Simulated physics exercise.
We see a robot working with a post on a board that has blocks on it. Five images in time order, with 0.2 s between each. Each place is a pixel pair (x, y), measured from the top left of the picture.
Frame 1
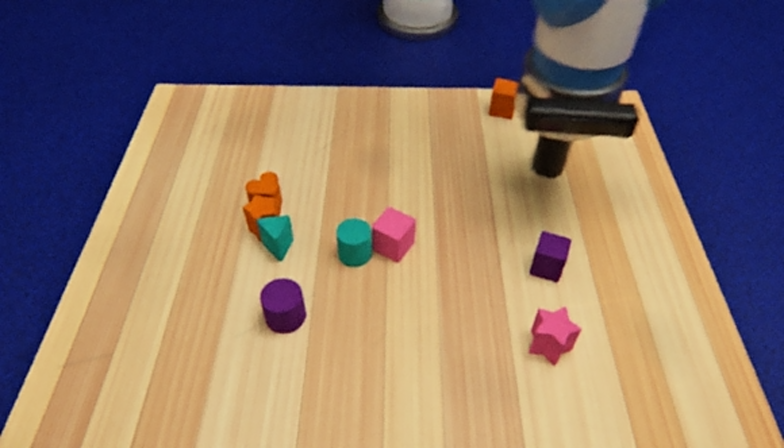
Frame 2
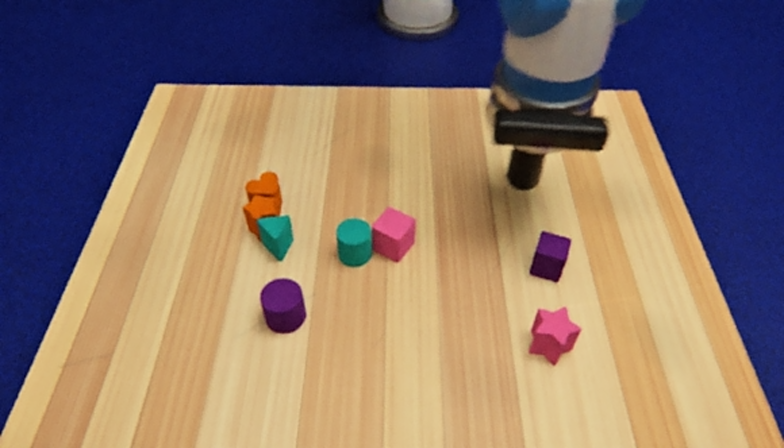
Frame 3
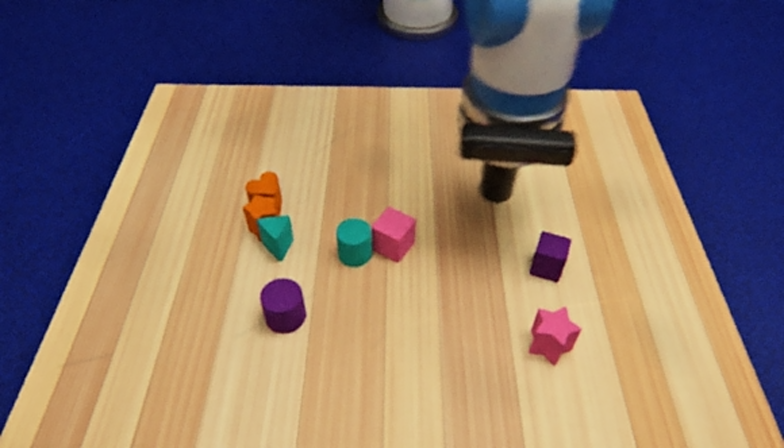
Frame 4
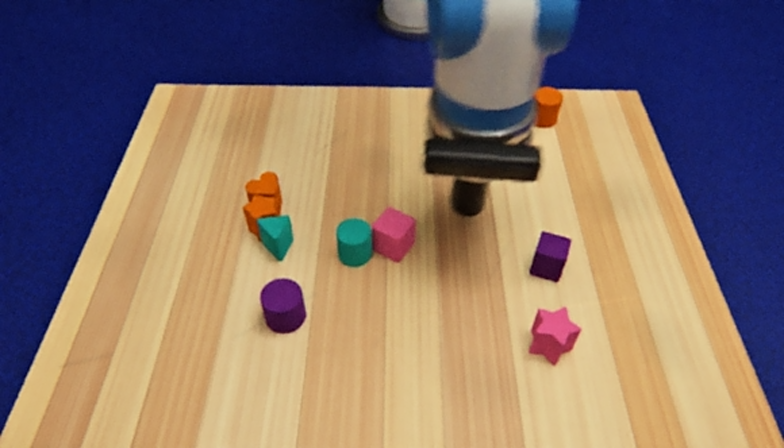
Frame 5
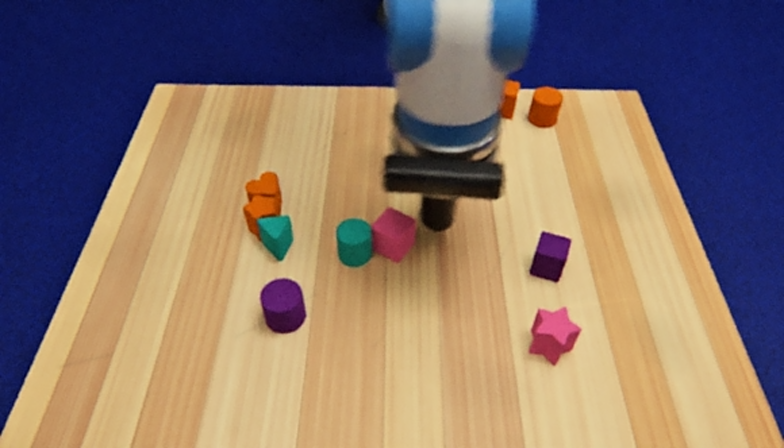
A robot arm in white and blue, with a black post pointing down, works over a striped wooden board on a blue surface, seen from above at an angle. Orange pieces and a turquoise three-sided block sit left above a purple cylinder, a turquoise cylinder and pink cube near the middle, and a purple cube and pink star right. The arm glides left and slightly nearer, uncovering orange blocks behind it and ending beside the pink cube, while the blocks and view stay still.
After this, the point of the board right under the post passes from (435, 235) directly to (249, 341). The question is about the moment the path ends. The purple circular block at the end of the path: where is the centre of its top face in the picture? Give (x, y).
I'd place it at (198, 332), taking the centre of its top.
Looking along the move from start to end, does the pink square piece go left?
Answer: No.
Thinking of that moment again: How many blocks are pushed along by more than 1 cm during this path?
The result: Three blocks or more.
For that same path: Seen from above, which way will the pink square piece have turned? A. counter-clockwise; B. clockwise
The answer is B.
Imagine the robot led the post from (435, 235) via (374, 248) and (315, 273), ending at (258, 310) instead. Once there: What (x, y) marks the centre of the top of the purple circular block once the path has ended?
I think it will end close to (264, 320).
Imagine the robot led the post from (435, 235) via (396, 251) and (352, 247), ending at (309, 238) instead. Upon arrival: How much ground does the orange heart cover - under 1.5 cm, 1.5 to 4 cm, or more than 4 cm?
It shifts by less than 1.5 cm.
The first path, step by step. One third of the way, post (378, 252); turquoise circular block (308, 226); pink square piece (347, 230), turned 90° clockwise.
Two thirds of the way, post (314, 288); turquoise three-sided block (271, 223); purple circular block (275, 297); turquoise circular block (300, 223); pink square piece (338, 232), turned 110° clockwise.
At the end, post (245, 328); turquoise three-sided block (271, 223); purple circular block (198, 332); turquoise circular block (300, 223); pink square piece (338, 232), turned 110° clockwise.
